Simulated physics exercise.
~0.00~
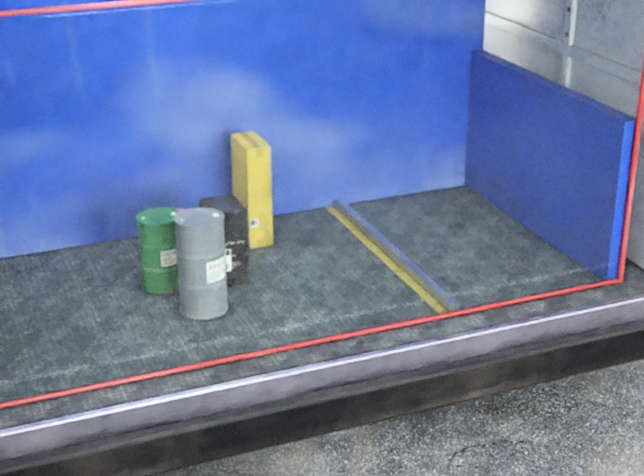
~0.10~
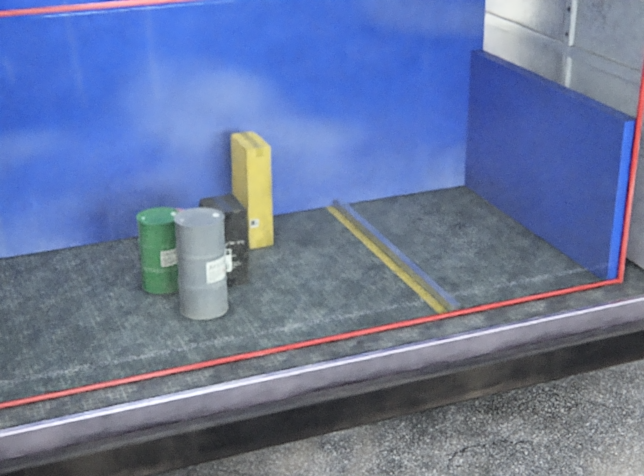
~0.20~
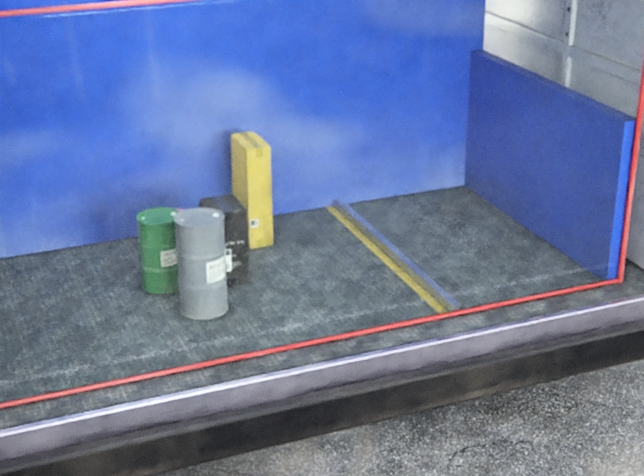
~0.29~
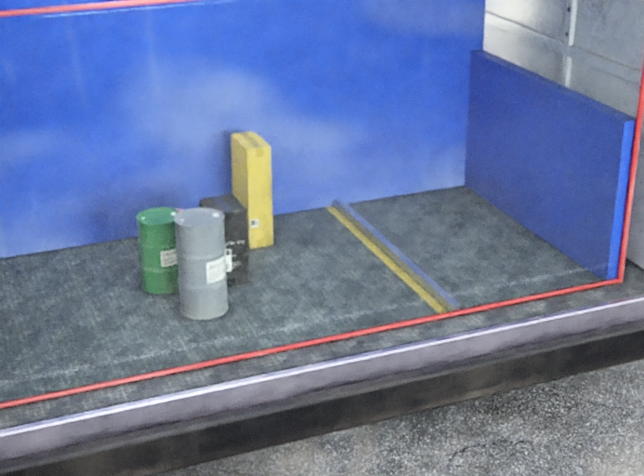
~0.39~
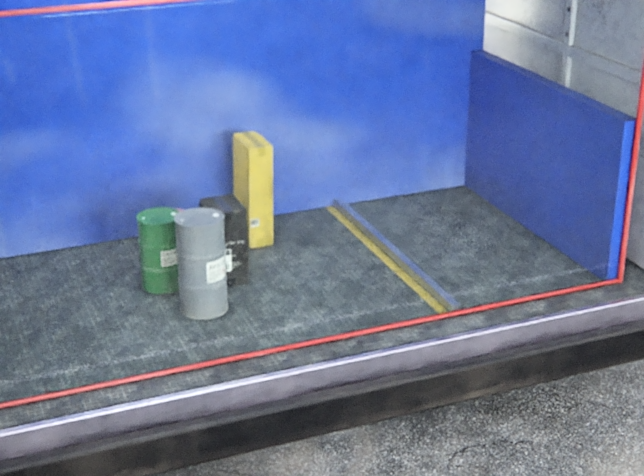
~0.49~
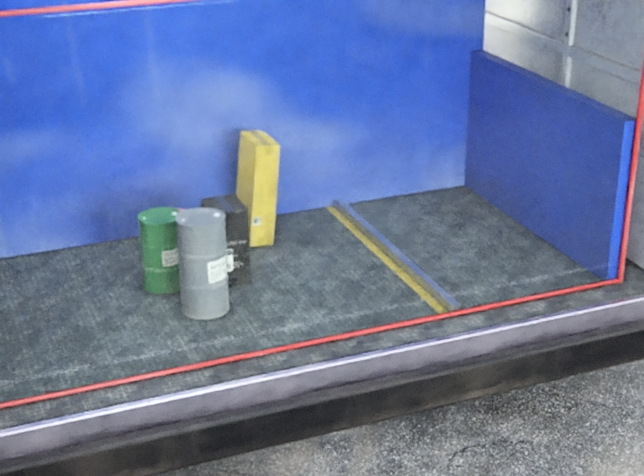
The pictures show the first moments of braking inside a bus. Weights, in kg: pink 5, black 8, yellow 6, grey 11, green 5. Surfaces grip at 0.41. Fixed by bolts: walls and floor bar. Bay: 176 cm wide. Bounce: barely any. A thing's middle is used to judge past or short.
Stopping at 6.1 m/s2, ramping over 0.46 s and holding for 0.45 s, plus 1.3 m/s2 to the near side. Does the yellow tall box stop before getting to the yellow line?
No: Final spot: Beyond the line.
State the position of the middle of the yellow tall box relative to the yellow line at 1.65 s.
About 40 cm past.
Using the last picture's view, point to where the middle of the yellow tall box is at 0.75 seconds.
It would be at about (293, 191) then.
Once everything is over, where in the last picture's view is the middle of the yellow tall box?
In the last picture it ends at roughly (405, 205).
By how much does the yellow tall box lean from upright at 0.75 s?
Roughly 50°.
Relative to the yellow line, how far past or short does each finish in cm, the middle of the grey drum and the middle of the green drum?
Grey drum: 60 cm short; green drum: 70 cm short.
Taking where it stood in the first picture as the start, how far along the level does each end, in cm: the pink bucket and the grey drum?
The pink bucket has moved 70 and the grey drum 70.
After 0.75 s the yellow tall box is 38 cm short of the yellow line, tilted 45°, near (293, 191) in the last picture's view; the grey drum 113 cm short of the yellow line, tilted 0°.
After 1.15 s the yellow tall box is 21 cm past the yellow line, tilted 95°, near (379, 205) in the last picture's view.
After 1.65 s the yellow tall box is 39 cm past the yellow line, tilted 95°, near (405, 205) in the last picture's view; the grey drum 58 cm short of the yellow line, tilted 0°.
Final state at 3.3 s, pink bucket stops short of the yellow line; black pack stops short of the yellow line; yellow tall box crosses the yellow line; grey drum stops short of the yellow line; green drum stops short of the yellow line.
